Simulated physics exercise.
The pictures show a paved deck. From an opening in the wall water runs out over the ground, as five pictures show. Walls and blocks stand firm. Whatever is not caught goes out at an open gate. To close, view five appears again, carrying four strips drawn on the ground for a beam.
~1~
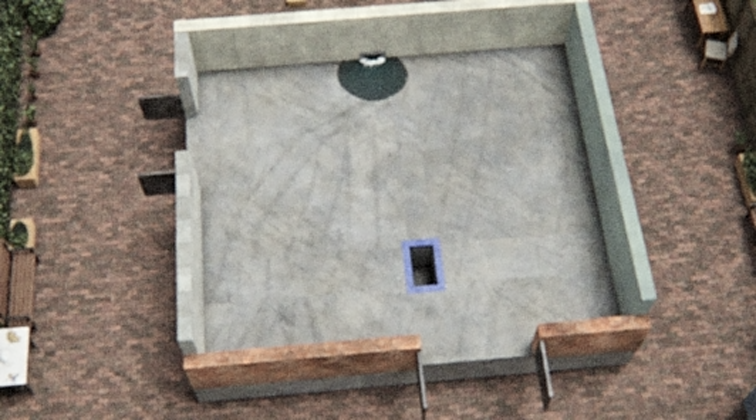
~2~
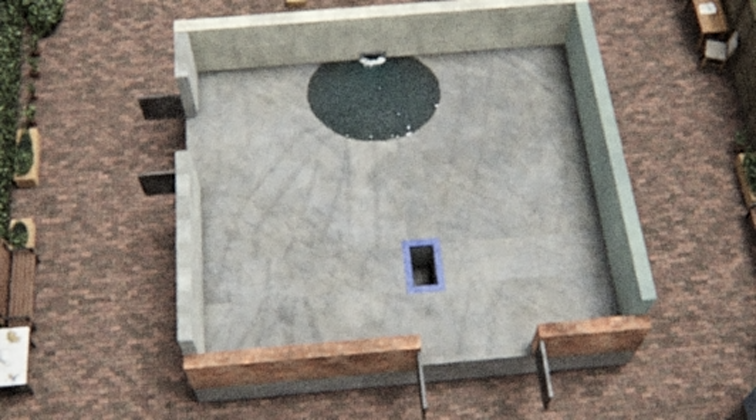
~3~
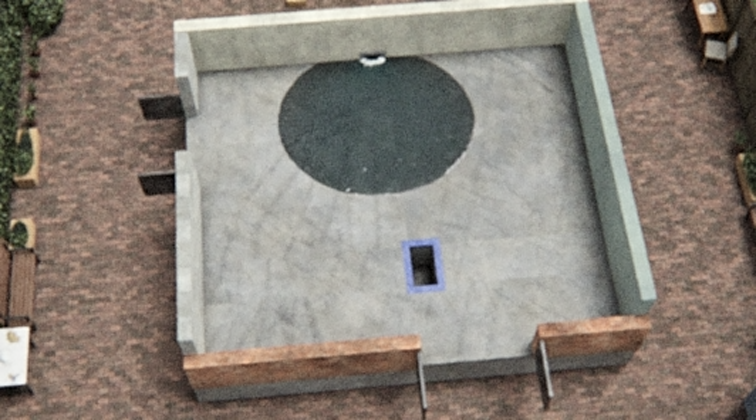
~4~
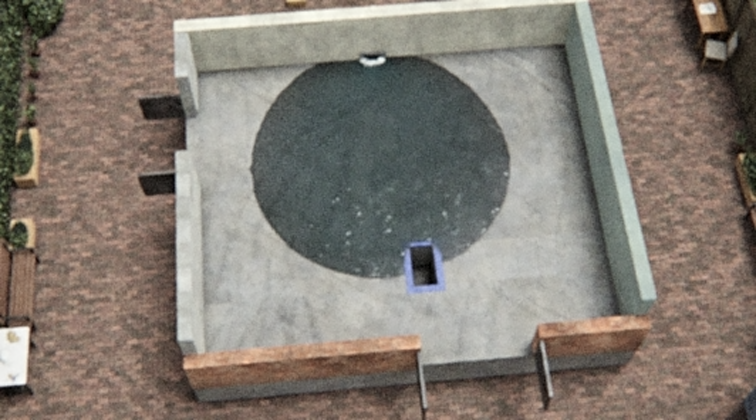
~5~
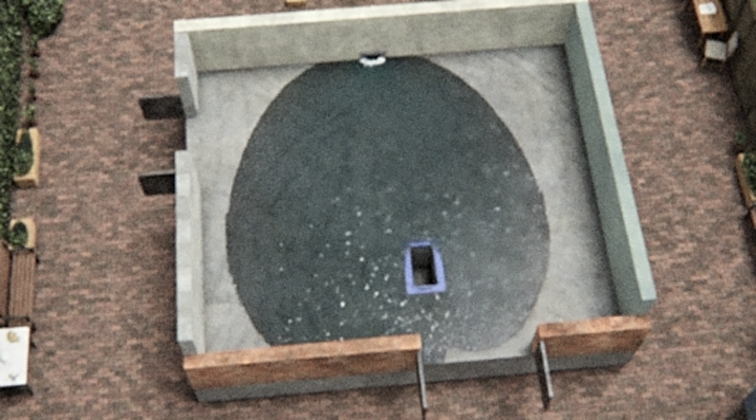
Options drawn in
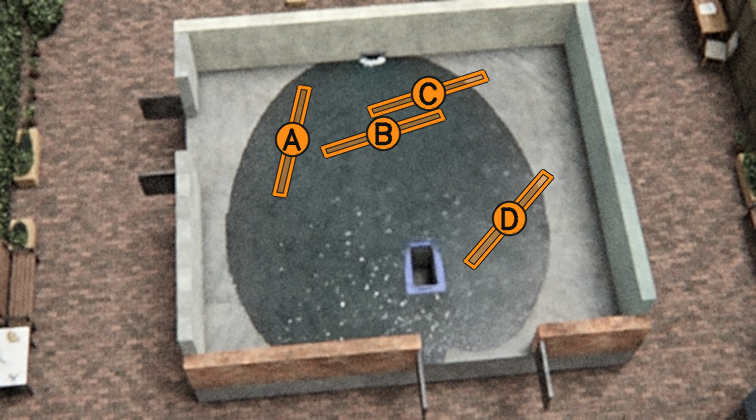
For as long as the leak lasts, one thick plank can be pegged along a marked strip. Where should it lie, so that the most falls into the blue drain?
D works best here.
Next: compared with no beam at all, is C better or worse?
Worse.
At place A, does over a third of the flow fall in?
No.
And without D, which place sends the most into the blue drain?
Here it is place A.
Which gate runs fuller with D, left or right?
More leaves on the right.
On the marked copy, A from (279, 194) to (304, 87); B from (324, 152) to (441, 114); C from (370, 111) to (484, 75); D from (469, 264) to (547, 174).
Choosing A, about 21 % of the stream runs into the blue drain, about 76 % out by the gates.
Choosing B, about 3 % of the stream runs into the blue drain, about 95 % out by the gates.
Choosing C, about 5 % of the stream runs into the blue drain, about 94 % out by the gates.
Choosing D, about 35 % of the stream runs into the blue drain, about 62 % out by the gates.
